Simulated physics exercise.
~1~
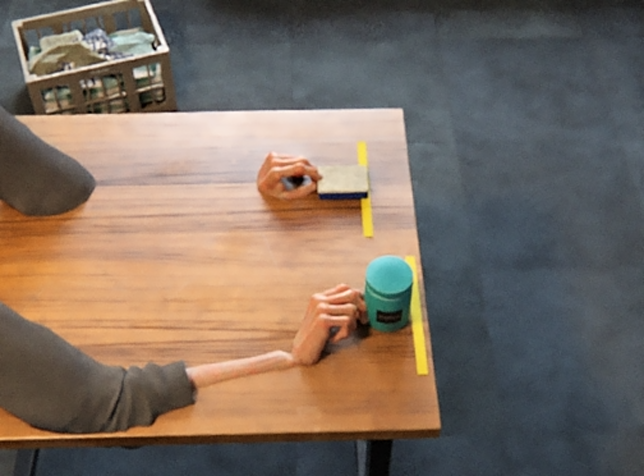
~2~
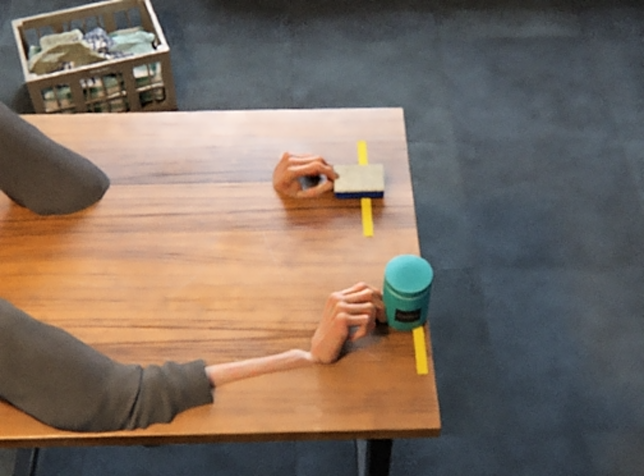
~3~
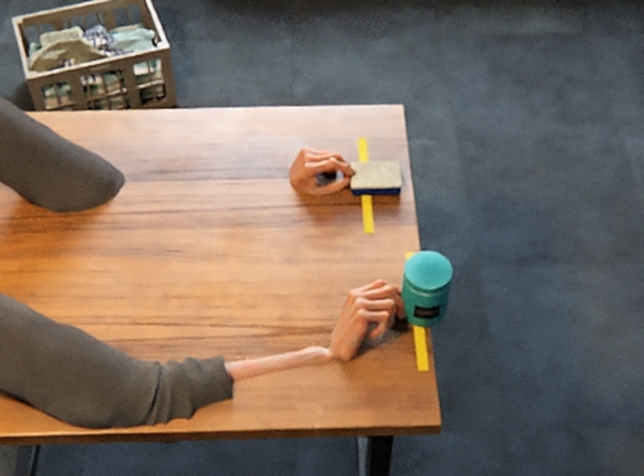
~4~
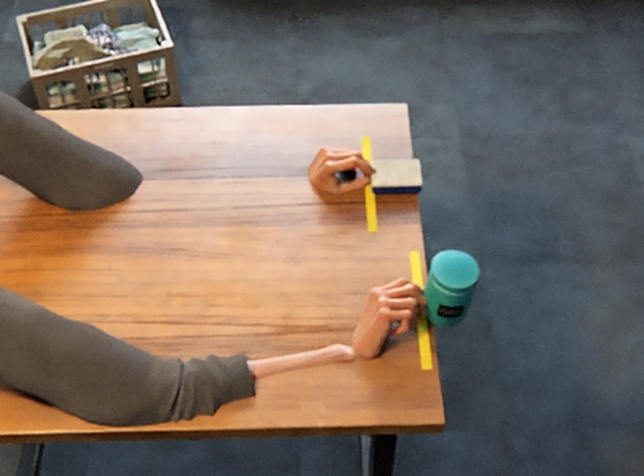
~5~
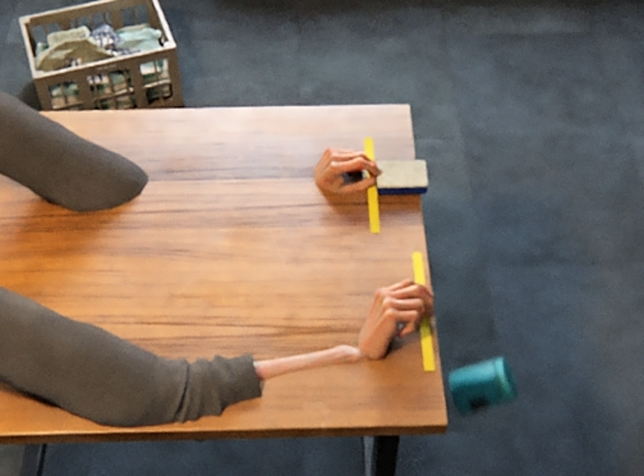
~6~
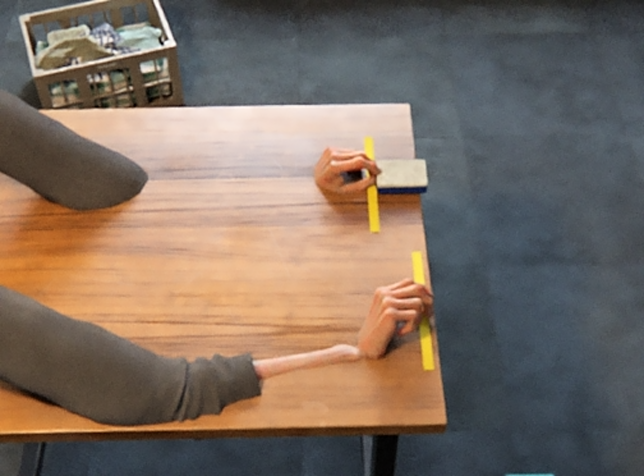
At first, two hands rest on a wooden table, one behind a blue sponge with a pale top and the other behind a turquoise jar, each near a strip of yellow tape. Both hands slide their objects steadily to the right, toward and across the tape. The jar moves out past the table's edge while the sponge pushes beyond its own strip. Then the jar tips over and drops off the edge, falling toward the dark floor. It ends almost out of view at the bottom, while the sponge stays on the table by the fingertips.
